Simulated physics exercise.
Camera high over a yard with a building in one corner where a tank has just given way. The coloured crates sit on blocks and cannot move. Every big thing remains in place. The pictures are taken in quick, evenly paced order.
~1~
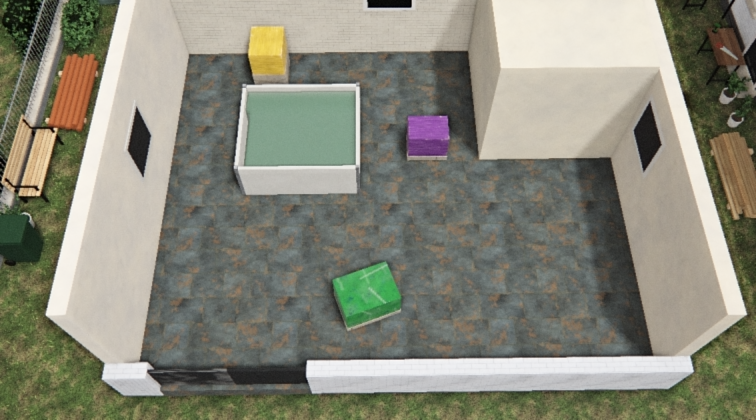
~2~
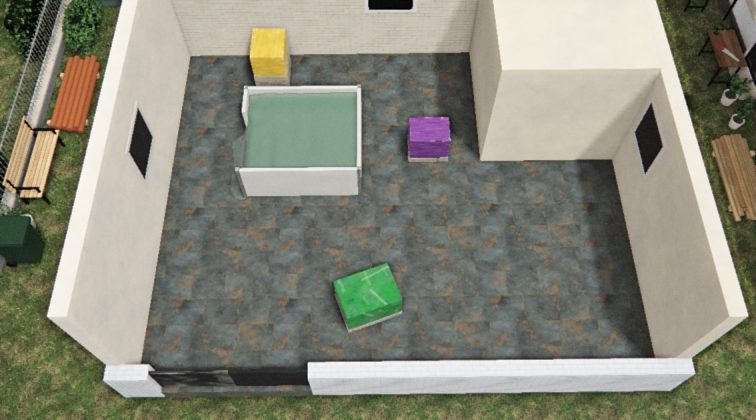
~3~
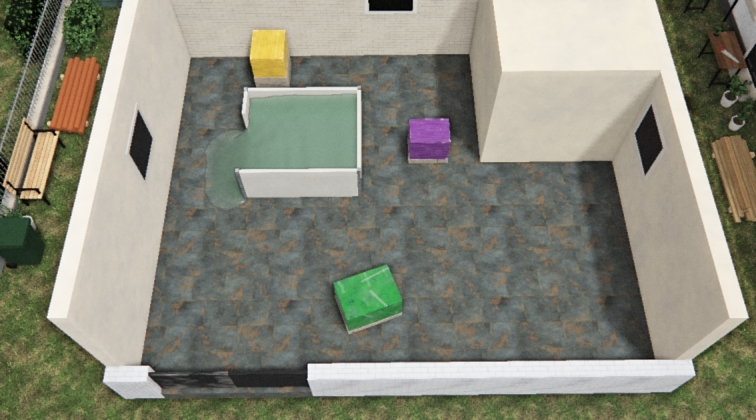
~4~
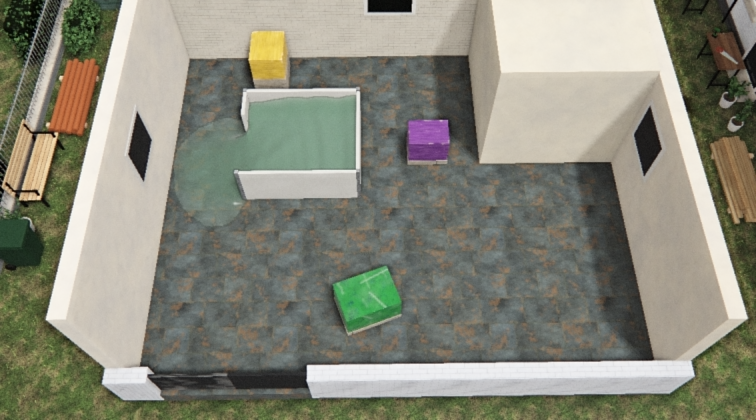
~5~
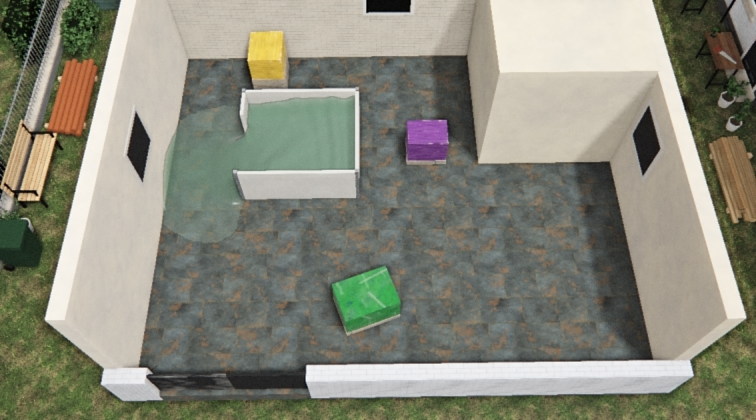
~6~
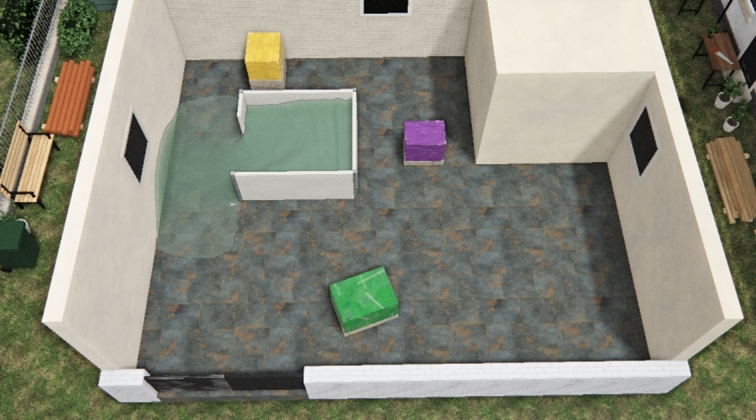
Pale green water sits still in a white-walled tank in a walled yard, with yellow, purple and green blocks standing around it. The tank's left side opens, and the water pours out leftward across the dark floor, fanning wider until it reaches the left wall and spreads along it toward the viewer.
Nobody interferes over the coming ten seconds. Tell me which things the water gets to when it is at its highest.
As I see it, the green crate is flooded. The purple crate is not flooded. The yellow crate is not flooded.
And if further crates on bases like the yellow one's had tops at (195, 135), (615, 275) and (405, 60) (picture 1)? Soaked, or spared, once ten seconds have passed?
Respectively: Is reached, comes through fine and comes through fine.
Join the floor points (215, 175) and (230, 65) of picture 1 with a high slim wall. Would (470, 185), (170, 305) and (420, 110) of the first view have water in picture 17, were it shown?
As listed: Clear, under water, not flooded.
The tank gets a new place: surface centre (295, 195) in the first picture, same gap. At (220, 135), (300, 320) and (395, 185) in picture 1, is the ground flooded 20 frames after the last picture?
Submerged, submerged, untouched.
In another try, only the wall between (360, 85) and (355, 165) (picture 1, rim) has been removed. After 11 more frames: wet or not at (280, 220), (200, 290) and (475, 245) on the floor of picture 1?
Untouched, untouched, soaked.
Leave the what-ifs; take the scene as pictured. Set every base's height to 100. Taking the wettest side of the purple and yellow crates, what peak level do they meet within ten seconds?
70 and 60 per cent, roughly.
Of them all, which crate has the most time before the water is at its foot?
It would be the purple-painted one.
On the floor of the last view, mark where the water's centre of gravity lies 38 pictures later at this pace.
Roughly (294, 208).
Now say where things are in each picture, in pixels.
In the first frame, the water tank at (300, 128) is whole and still.
In the second frame, water pours out at (248, 158) and has run to (243, 199).
In the third frame, the front is at (215, 142), out from the gap at (248, 160).
In the fourth frame, water pours out at (248, 162) and has run to (178, 156).
In the fifth frame, water pours out at (246, 162) and has run to (163, 220).
In the sixth frame, the front is at (157, 245), out from the gap at (244, 163).
A moment on, water covers 15 % of the floor; the green crate not reached, the purple crate not reached, the yellow crate water round its plinth.
Next, water covers 25 % of the floor; the green crate not reached, the purple crate not reached, the yellow crate water round its plinth.
Then, water covers 45 % of the floor; the green crate water round its plinth, the purple crate not reached, the yellow crate water round its plinth.
Later, water covers 75 % of the floor; the green crate water round its plinth, the purple crate water round its plinth, the yellow crate water round its plinth.
In the end, water covers 100 % of the floor; the green crate was topped, the purple crate stayed above the water, the yellow crate stayed above the water.
